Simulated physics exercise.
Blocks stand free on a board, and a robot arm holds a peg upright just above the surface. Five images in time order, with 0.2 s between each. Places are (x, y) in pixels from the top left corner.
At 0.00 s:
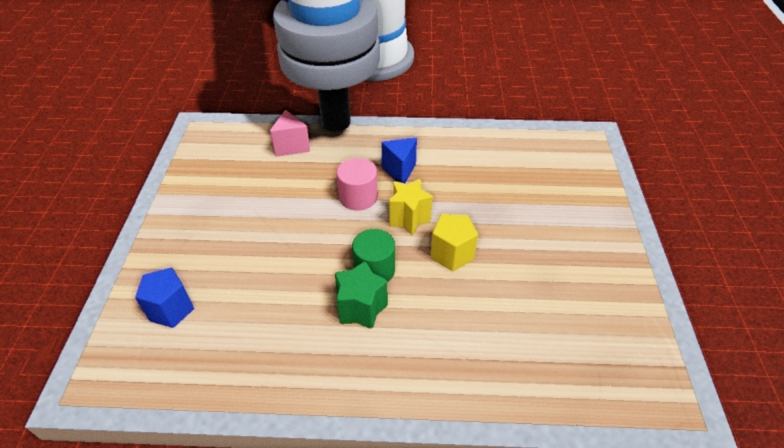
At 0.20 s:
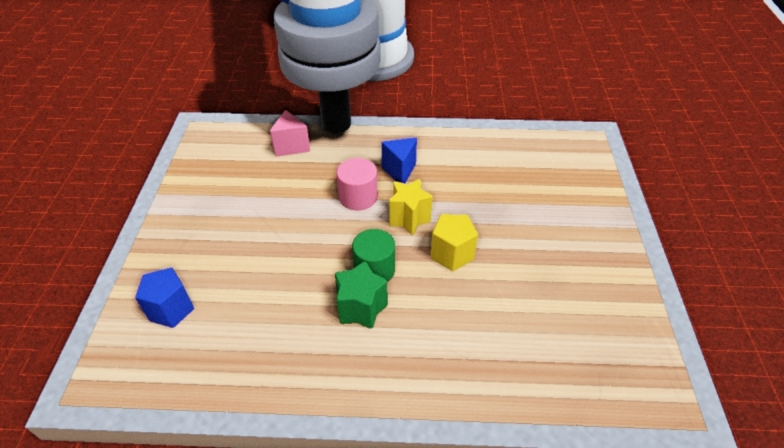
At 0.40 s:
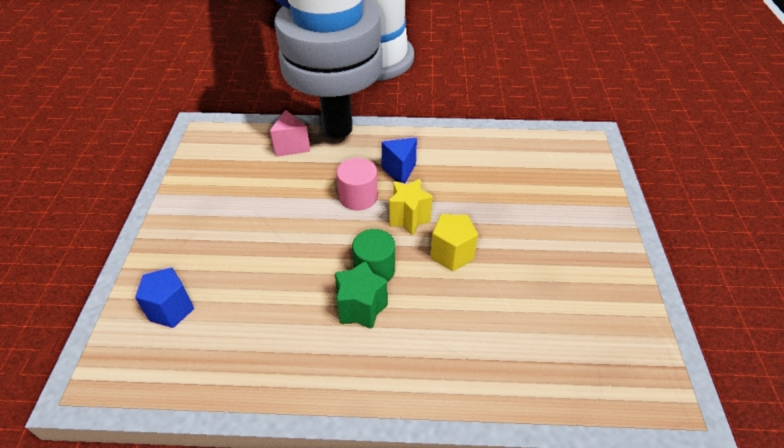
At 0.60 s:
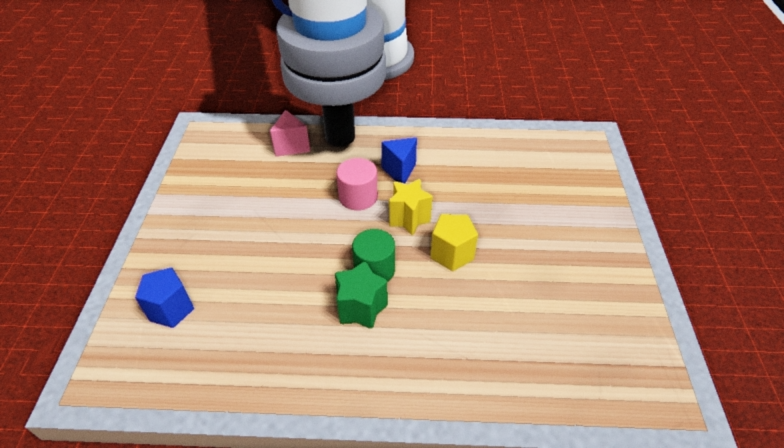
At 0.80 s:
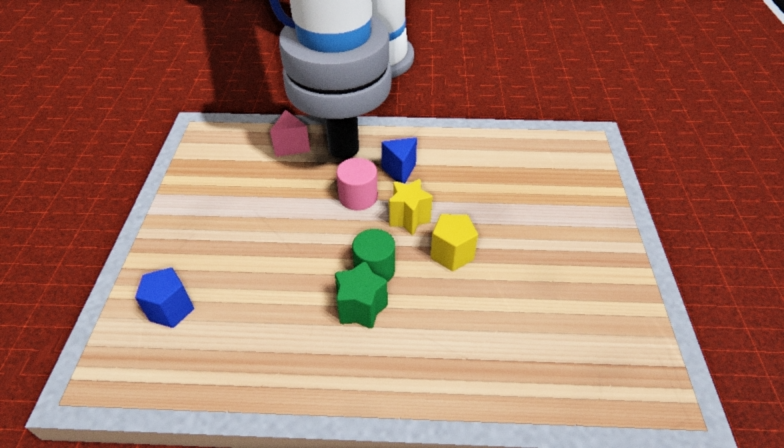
On a wooden board, a robot arm's dark peg moves slightly forward among still, colourful blocks.
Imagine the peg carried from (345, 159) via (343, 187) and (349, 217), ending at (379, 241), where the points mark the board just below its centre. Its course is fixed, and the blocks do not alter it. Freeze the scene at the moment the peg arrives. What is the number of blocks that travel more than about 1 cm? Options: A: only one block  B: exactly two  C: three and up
B.
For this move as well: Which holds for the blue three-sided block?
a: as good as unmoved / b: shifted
I'll go with a - as good as unmoved.
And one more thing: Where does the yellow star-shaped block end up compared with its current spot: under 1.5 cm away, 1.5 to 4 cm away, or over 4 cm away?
My answer is that it shifts 1.5 to 4 cm.
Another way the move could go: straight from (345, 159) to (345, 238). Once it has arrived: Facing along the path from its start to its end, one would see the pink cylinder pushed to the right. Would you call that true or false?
The claim does not hold.
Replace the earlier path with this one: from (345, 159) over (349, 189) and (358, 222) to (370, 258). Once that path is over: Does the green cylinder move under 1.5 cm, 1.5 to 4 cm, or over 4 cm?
That one ends up 1.5 to 4 cm from where it is now.
What follows on the original path. One third of the way, peg at (342, 178); pink cylinder at (362, 181).
Two thirds of the way, peg at (348, 207); pink cylinder at (379, 205); yellow star-shaped block at (414, 196), turned 30° anticlockwise.
At the end, peg at (378, 231); pink cylinder at (417, 223); green cylinder unmoved; blue three-sided block unmoved; yellow star-shaped block at (430, 197), turned 75° anticlockwise; yellow pentagonal block at (459, 228).
